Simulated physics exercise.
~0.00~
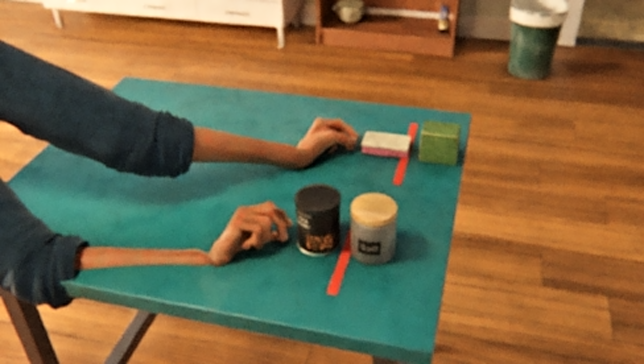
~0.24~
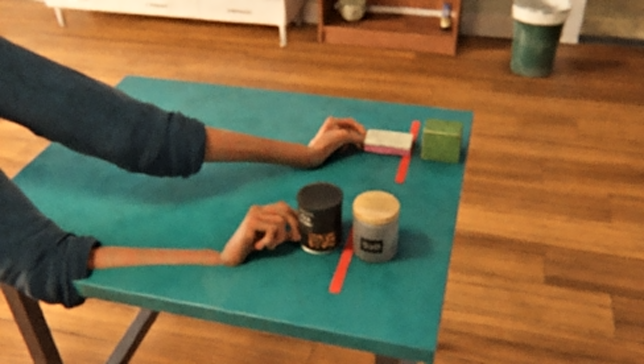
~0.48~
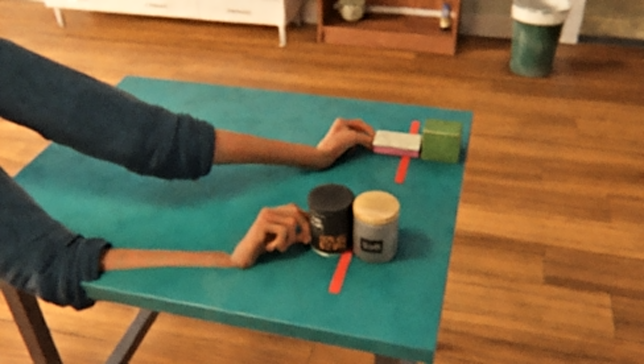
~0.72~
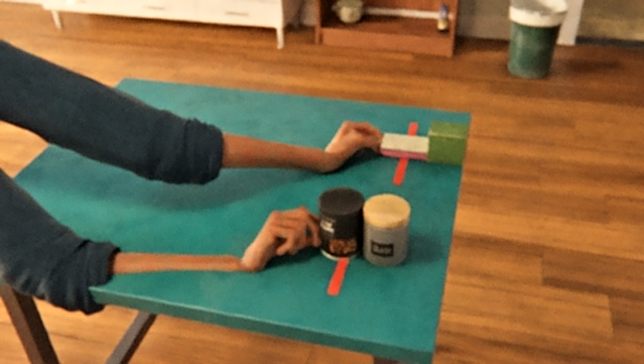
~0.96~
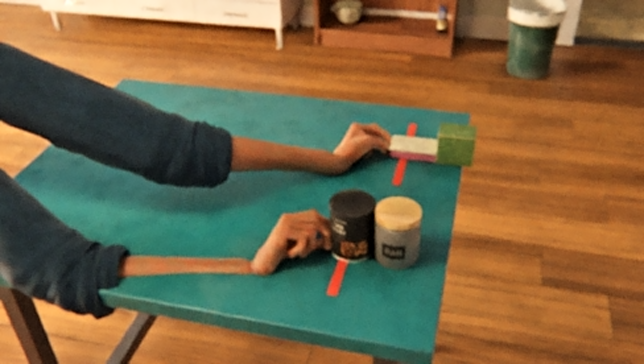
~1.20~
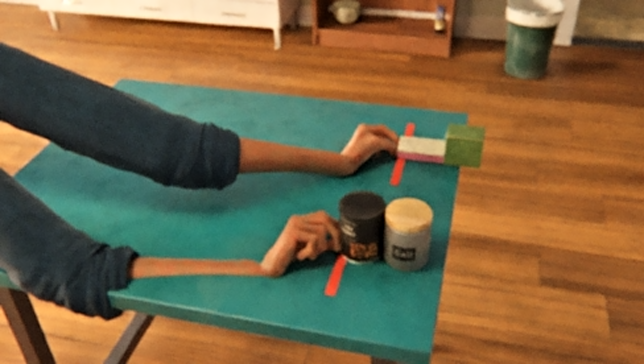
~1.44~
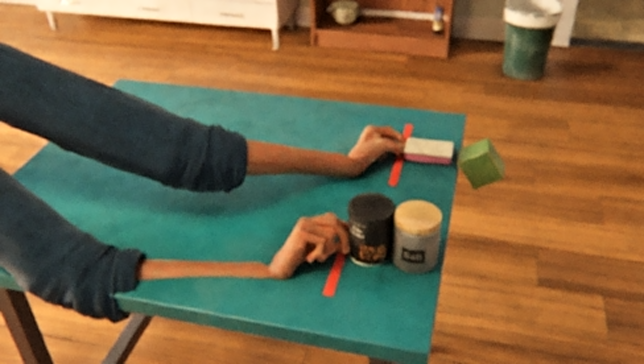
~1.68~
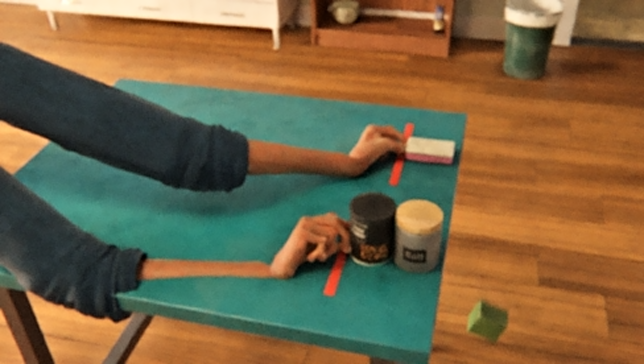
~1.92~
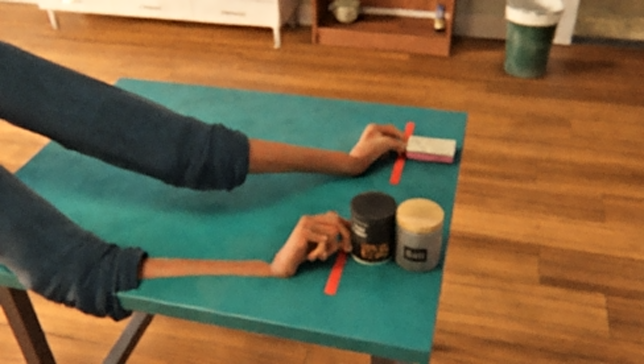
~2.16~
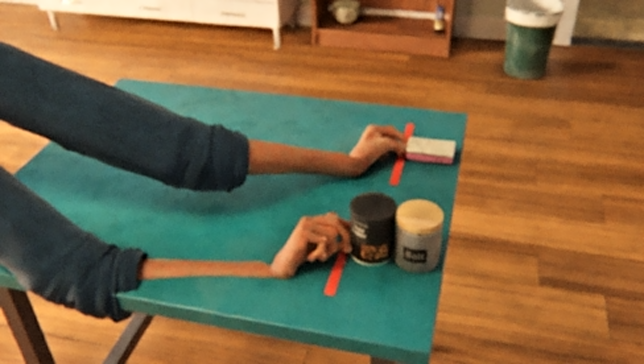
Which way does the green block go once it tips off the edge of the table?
It moves down, falling past the right side of the table towards the floor.
